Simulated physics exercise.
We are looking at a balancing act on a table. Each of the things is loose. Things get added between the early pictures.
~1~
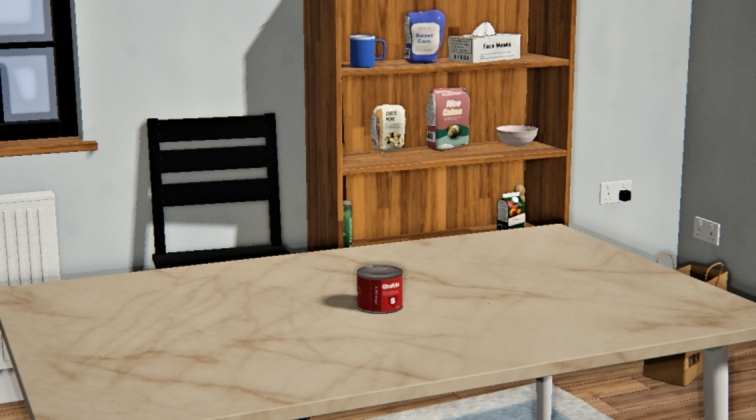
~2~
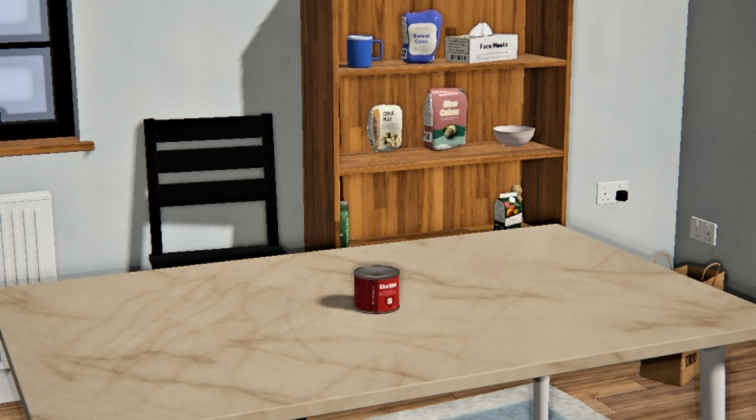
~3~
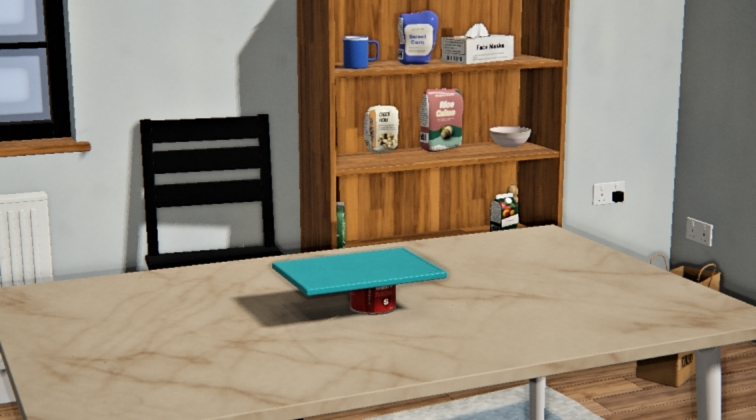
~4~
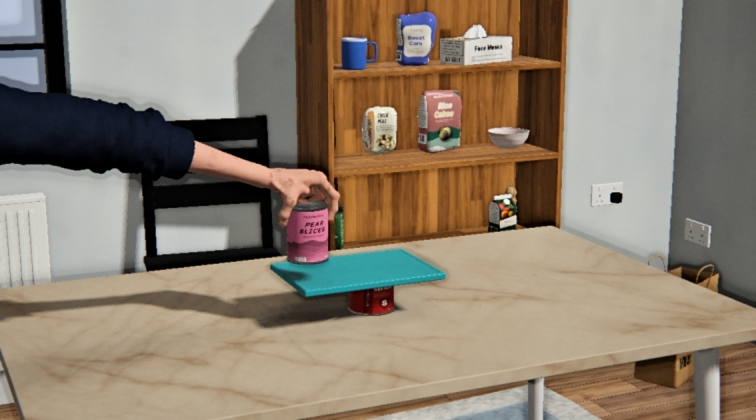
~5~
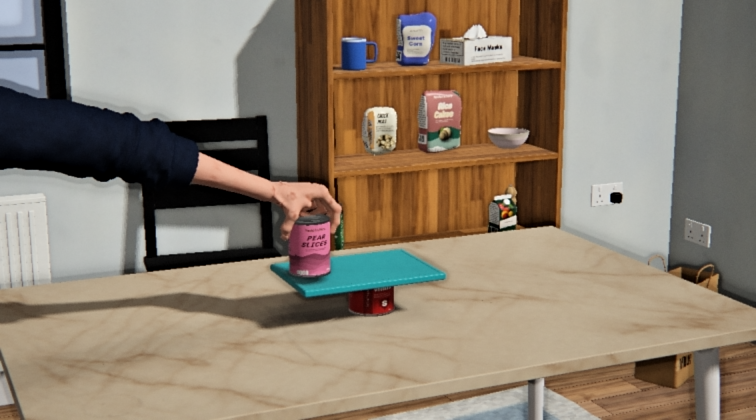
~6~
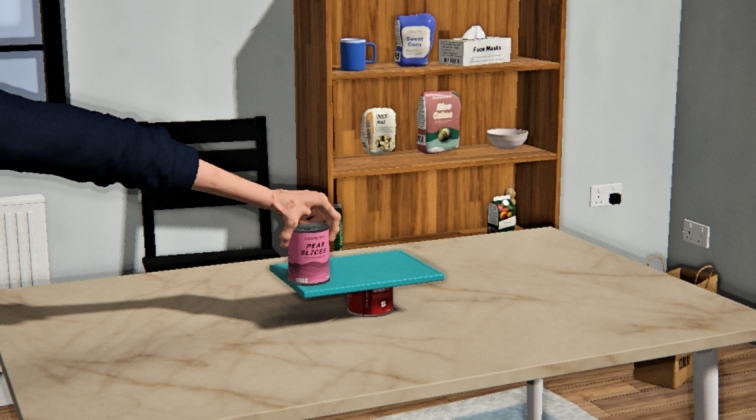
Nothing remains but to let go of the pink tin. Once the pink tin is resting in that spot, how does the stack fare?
Most likely something will tip or drop.
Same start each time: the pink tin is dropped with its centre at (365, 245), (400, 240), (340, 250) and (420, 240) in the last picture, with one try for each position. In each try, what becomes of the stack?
So, first go it stays put, second go it stays put, third go it comes down, fourth go it comes down.
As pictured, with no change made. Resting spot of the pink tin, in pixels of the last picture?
It ends near (246, 323).
Then, 0.30 s later than the last frame, pink tin now fallen; turquoise lid tilted by 37°.
Then, 0.40 s later than the last frame, turquoise lid tilted by 30°.
Then, 0.60 s later than the last frame, turquoise lid tilted by 23°.
Then, 1.50 s later than the last frame, turquoise lid tilted by 24°.
When it is over, fallen, pink tin; moved from the start, turquoise lid; red tub as before. End places, in pixels of the last picture, pink tin near (246, 323). The stack comes apart.
